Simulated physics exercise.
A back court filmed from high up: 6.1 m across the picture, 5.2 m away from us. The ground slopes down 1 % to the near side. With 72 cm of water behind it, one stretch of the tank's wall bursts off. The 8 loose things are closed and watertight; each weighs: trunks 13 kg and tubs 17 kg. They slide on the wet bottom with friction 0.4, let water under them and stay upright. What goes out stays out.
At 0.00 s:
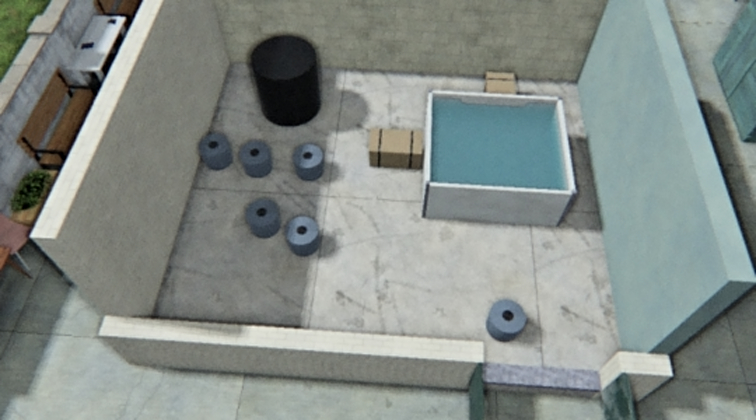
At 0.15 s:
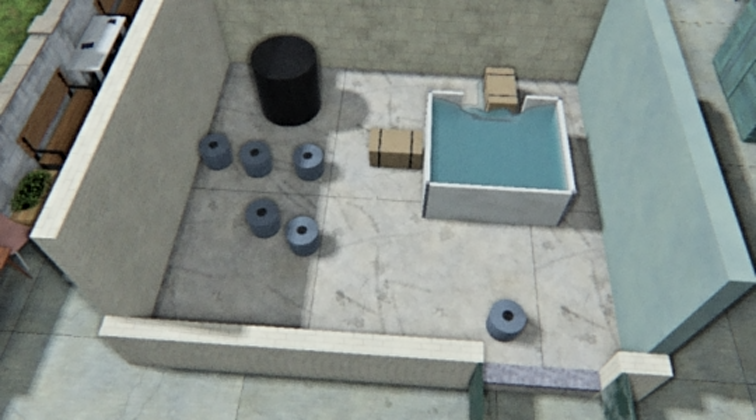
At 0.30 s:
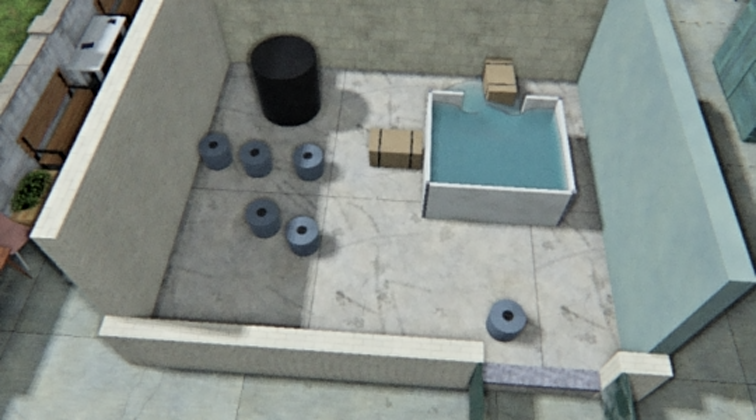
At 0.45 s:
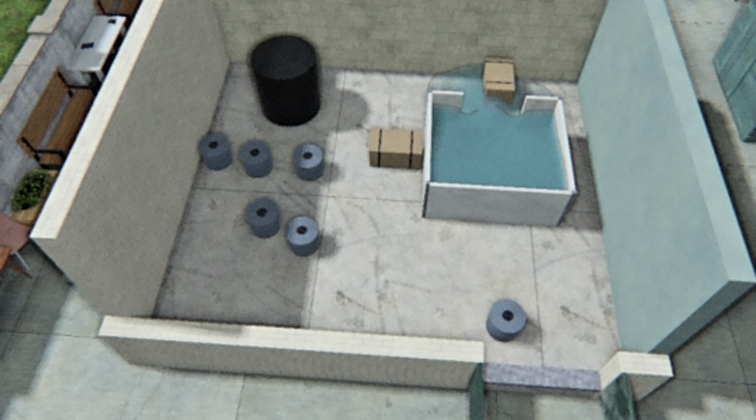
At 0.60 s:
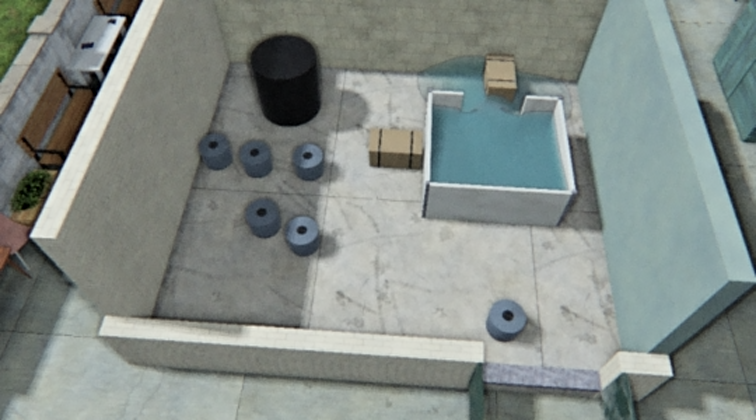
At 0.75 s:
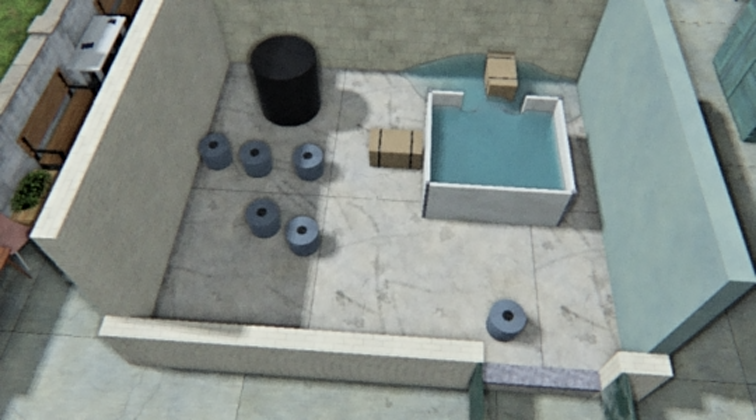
Water burst through the back wall of a square tank in a walled yard, nudging a cardboard box behind it slightly, then spread across the ground there while the grey tubs and other boxes stayed put.
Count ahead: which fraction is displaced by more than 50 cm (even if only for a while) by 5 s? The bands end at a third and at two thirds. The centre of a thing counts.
That comes to between one and two thirds.
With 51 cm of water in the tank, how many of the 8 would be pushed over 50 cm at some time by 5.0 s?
Then 1.
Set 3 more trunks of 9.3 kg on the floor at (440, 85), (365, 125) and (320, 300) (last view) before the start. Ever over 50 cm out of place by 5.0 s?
In turn: Past it, over, under.
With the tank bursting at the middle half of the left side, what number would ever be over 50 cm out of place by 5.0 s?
In that case 6 of them.
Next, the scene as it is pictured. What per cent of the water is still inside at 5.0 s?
Some 92 per cent remains.
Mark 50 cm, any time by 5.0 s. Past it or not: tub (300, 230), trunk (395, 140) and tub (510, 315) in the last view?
In that order: Under, short of it, short of it.
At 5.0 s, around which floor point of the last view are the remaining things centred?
Around (347, 214).
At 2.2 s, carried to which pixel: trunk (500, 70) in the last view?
Near (573, 93).
After 1.1 s 0 of 8 are over 50 cm from their spots; 1 afloat.
After 2.2 s 1 of 8 are over 50 cm from their spots; 1 afloat.
After 3.5 s 2 of 8 are over 50 cm from their spots; 1 afloat.
After 5.0 s 4 of 8 are over 50 cm from their spots, and 4 have been at some point; 1 afloat.
